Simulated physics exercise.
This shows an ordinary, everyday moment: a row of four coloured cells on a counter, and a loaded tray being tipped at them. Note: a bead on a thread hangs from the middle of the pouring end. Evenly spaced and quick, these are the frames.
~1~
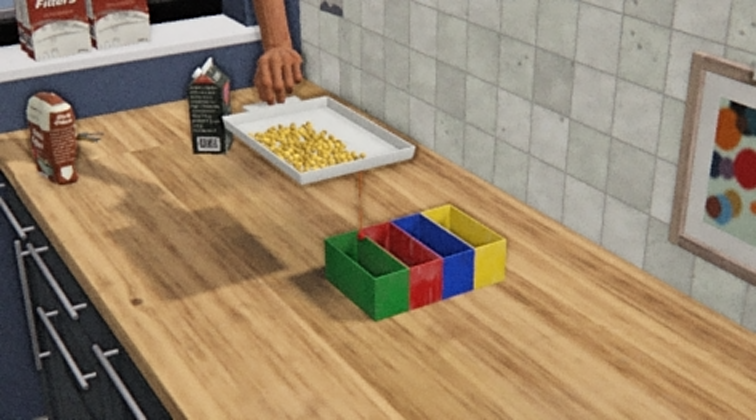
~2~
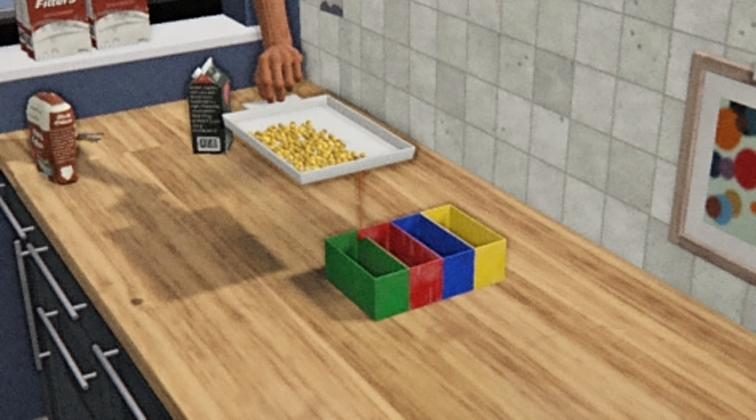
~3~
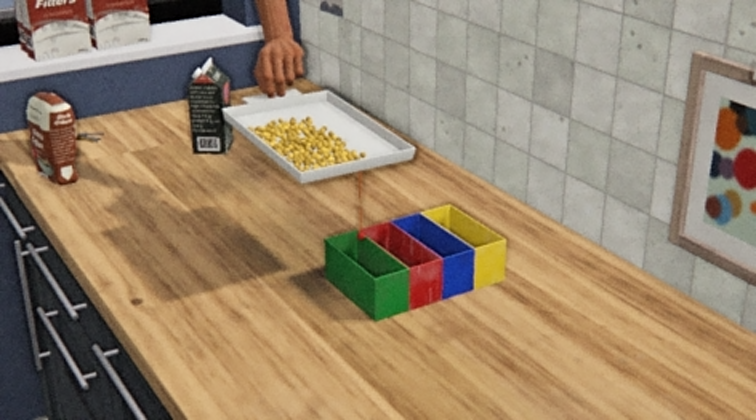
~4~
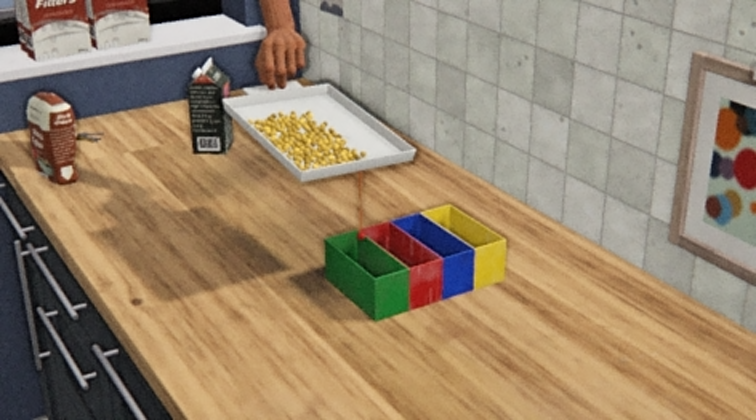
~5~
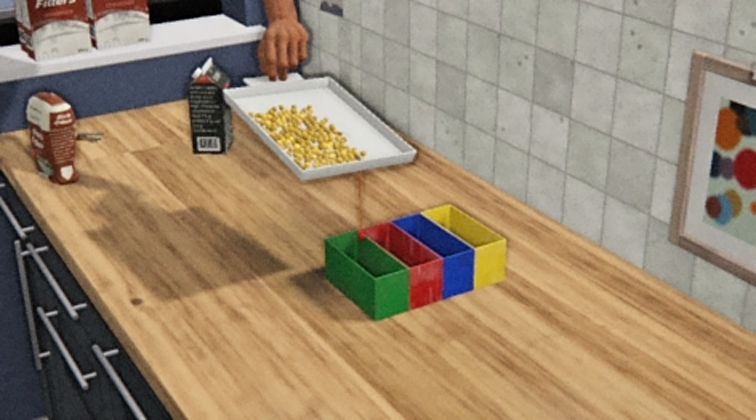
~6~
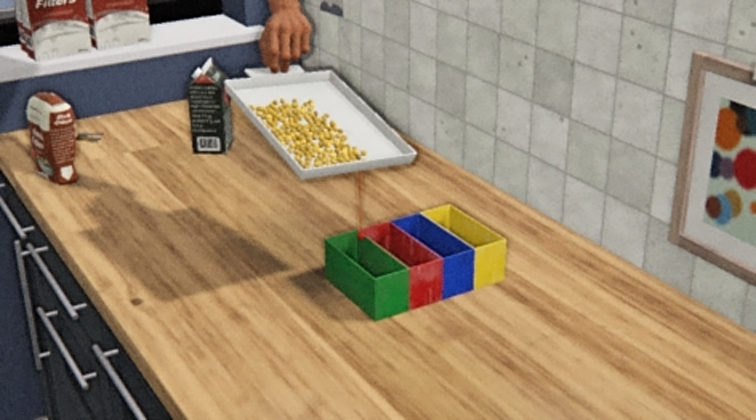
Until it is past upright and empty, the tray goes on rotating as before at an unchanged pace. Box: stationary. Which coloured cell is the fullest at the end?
The red one.
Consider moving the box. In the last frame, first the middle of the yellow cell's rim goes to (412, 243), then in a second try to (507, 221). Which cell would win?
Run one gives yellow; run two gives that green cell.
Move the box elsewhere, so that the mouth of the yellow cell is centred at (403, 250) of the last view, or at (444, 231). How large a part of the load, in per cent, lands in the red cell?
About 0 per cent, then about 30 per cent.
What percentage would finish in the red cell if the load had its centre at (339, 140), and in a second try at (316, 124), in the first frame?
Respectively 40 and 60 in a hundred.
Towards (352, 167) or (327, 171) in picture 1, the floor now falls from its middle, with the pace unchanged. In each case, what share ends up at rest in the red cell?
So it's 20 percent with the first slope and 0 percent with the other.
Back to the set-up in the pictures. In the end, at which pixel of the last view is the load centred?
It settles centred around (404, 284).
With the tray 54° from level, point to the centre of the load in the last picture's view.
The load is centred near (360, 141).
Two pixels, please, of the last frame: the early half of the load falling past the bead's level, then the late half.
Near (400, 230) and later near (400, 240).
Soon after the last picture, tray tipped steeply; nearly all on the tray; a stray few in the red cell; a stray few falling or outside the box.
A little later, tray tipped right over; nearly all on the tray; a stray few in the red cell; a stray few in the blue cell; a stray few falling or outside the box.
Later still, tray tipped past a quarter turn; about half in the red cell; about a quarter in the green cell; about a quarter in the blue cell; a small part falling or outside the box.
At rest, tray tipped past a quarter turn; about half in the red cell; about a quarter in the green cell; about a quarter in the blue cell; none in the yellow cell; a small part outside the box.
